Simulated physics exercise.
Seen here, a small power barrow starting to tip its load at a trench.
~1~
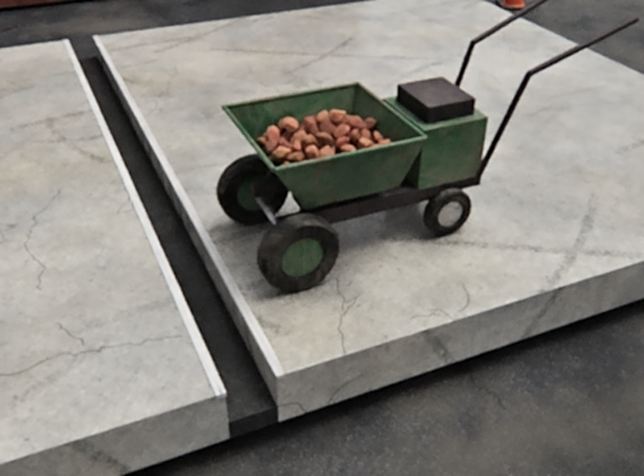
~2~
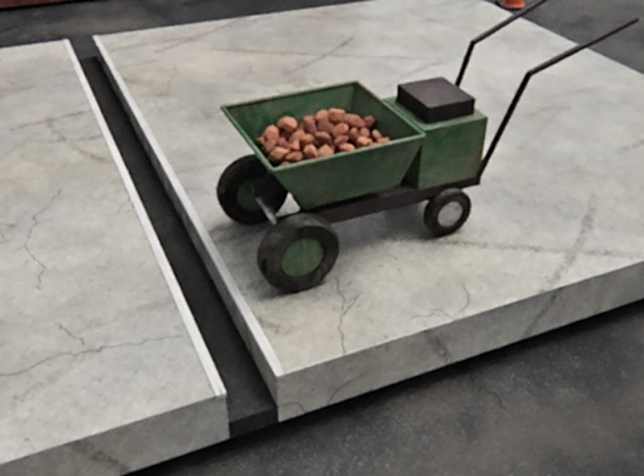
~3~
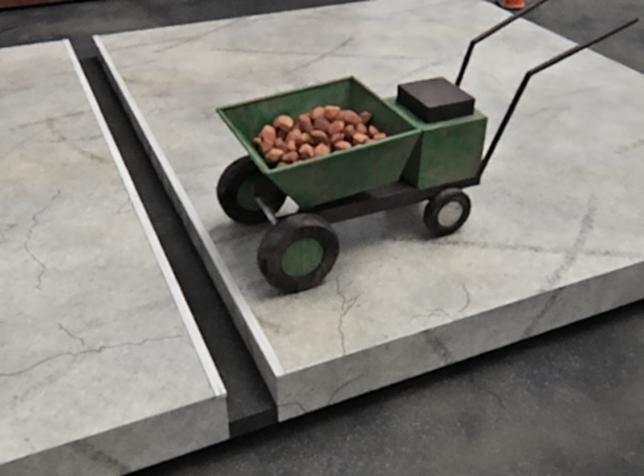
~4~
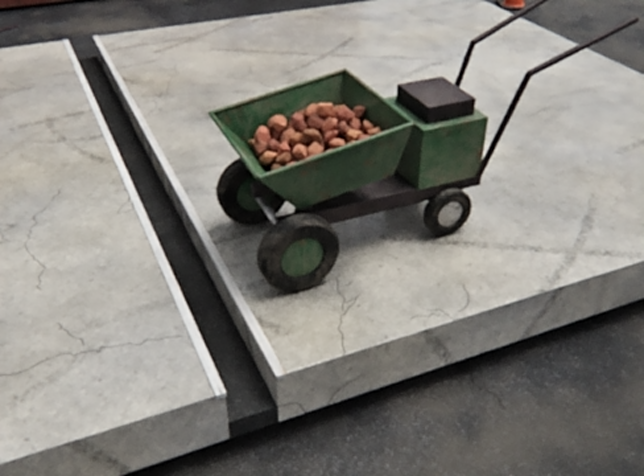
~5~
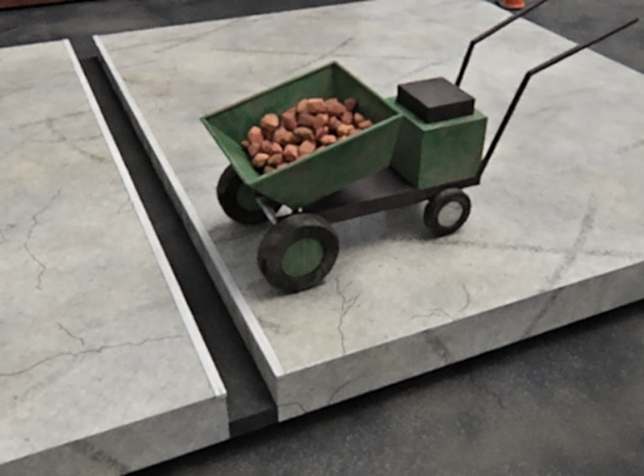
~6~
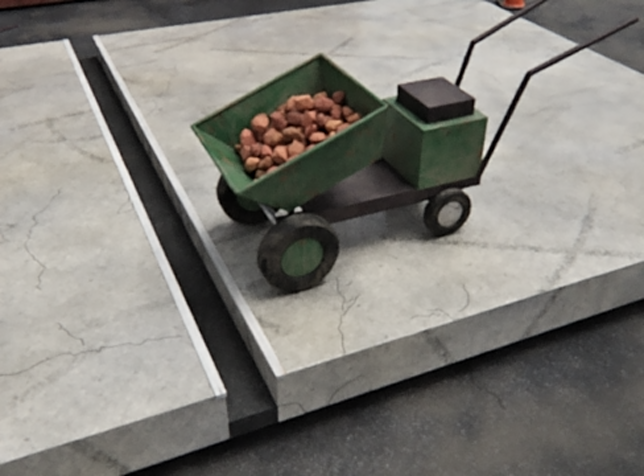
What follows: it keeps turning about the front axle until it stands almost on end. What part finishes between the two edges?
It catches only the smaller part.
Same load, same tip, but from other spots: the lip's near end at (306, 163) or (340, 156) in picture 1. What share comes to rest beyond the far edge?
The first gives 30 %, the second 0 %.
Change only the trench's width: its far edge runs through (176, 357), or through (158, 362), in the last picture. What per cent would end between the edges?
First some 60, then 80 per cent.
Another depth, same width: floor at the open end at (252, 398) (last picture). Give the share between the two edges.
About 10 per cent.
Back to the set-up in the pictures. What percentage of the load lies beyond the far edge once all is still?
Near 85 %.
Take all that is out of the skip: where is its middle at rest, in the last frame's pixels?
Close to (128, 279).
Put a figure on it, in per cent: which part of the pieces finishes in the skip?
Close to 10 per cent.
Shortly afterwards, skip tipped steeply; the whole lot in the skip.
Next, skip tipped right over; near two thirds in the skip; only a few in or heaped over the trench; near a third beyond it.
Some moments later, skip tipped right over; a little in the skip; only a few in or heaped over the trench; the bulk beyond it.
In the end, skip tipped right over; a little in the skip; a little in or heaped over the trench; the bulk beyond it.
